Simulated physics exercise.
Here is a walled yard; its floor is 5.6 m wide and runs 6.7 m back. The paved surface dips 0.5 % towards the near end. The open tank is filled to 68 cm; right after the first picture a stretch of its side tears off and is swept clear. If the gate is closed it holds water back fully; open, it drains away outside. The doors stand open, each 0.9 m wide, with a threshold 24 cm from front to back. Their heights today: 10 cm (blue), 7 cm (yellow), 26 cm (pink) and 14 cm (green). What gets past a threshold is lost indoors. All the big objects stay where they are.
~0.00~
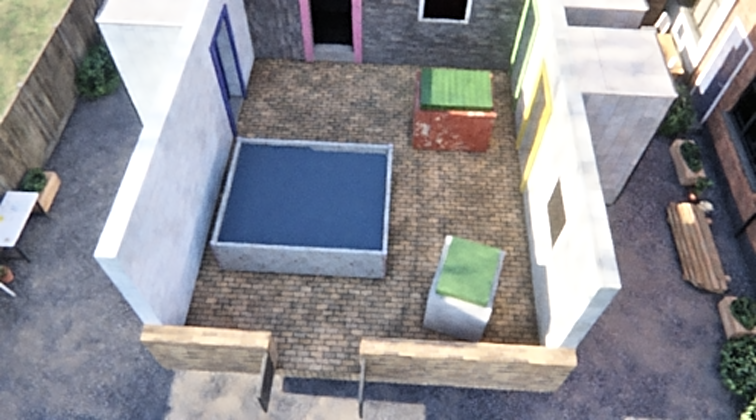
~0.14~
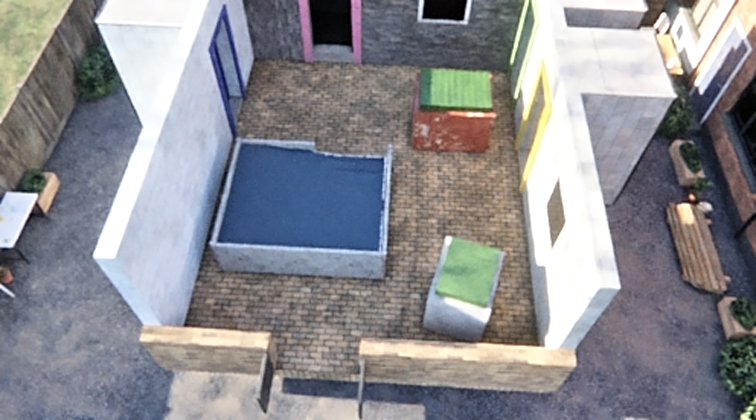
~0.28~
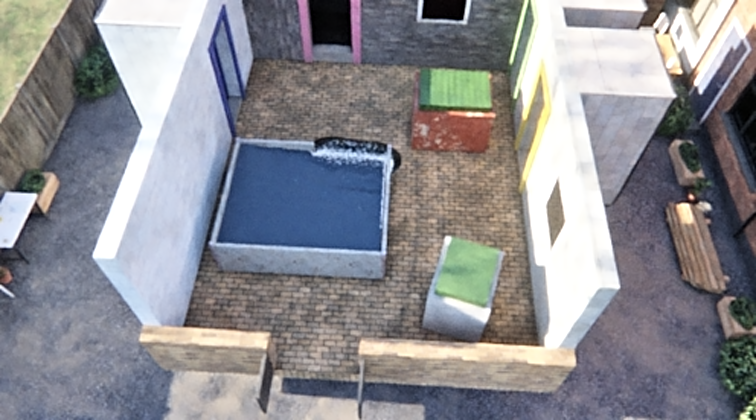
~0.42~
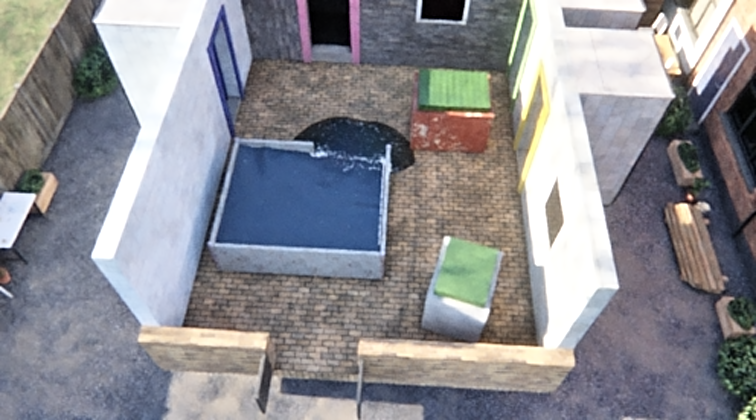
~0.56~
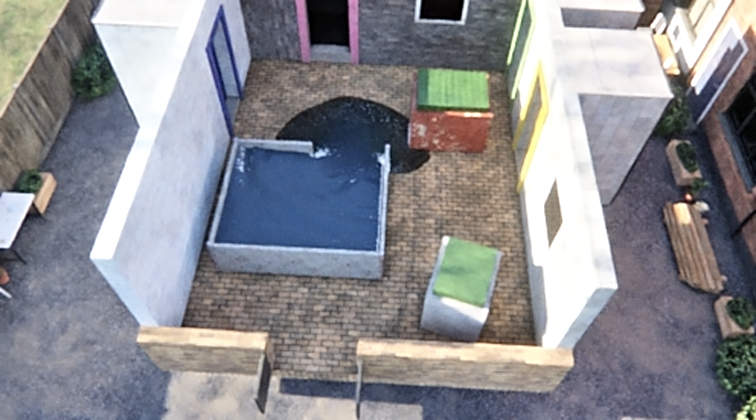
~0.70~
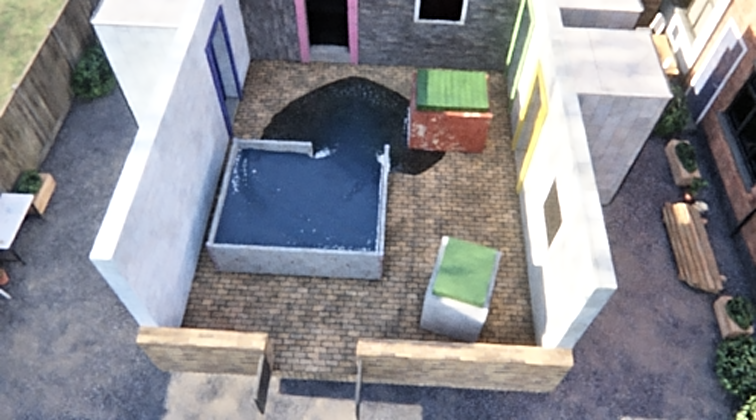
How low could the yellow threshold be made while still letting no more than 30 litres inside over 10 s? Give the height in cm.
It would have to be roughly 7 cm high.
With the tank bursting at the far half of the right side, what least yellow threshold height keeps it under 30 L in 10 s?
Some 34 cm.
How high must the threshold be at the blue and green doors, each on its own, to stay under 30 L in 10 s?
About 12.0 cm at blue and 22 cm at green.
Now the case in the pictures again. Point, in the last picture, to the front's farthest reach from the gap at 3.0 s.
Near (506, 71).
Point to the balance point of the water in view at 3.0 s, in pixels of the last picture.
At about (339, 149).
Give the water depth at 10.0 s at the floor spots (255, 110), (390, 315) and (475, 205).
In that order: 11, 7 and 6 cm.
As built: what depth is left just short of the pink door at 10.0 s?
Some 8.5 cm.
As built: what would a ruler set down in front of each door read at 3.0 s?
Depths in cm: Blue 10, yellow 7, pink 28, green 25.
After 1.4 s water covers 30 % of the floor, deepest (40 cm) near (398, 66); it has not reached the yellow door.
After 3.0 s water covers 50 % of the floor, deepest (40 cm) near (251, 59); 7 cm at the yellow door, 5 litres in over its 7 cm threshold.
After 10.0 s water covers 95 % of the floor, deepest (20 cm) near (539, 369); 9 cm at the yellow door, 28 litres in over its 7 cm threshold.
At the yellow door as built, the water arrived by 1.8 s and peaked near 10 cm at 7.4 s.
With a threshold of 6 cm, 42 litres would have come in within the 10 s; with 8 cm, 17 litres. So under 30 litres takes about 7 cm.
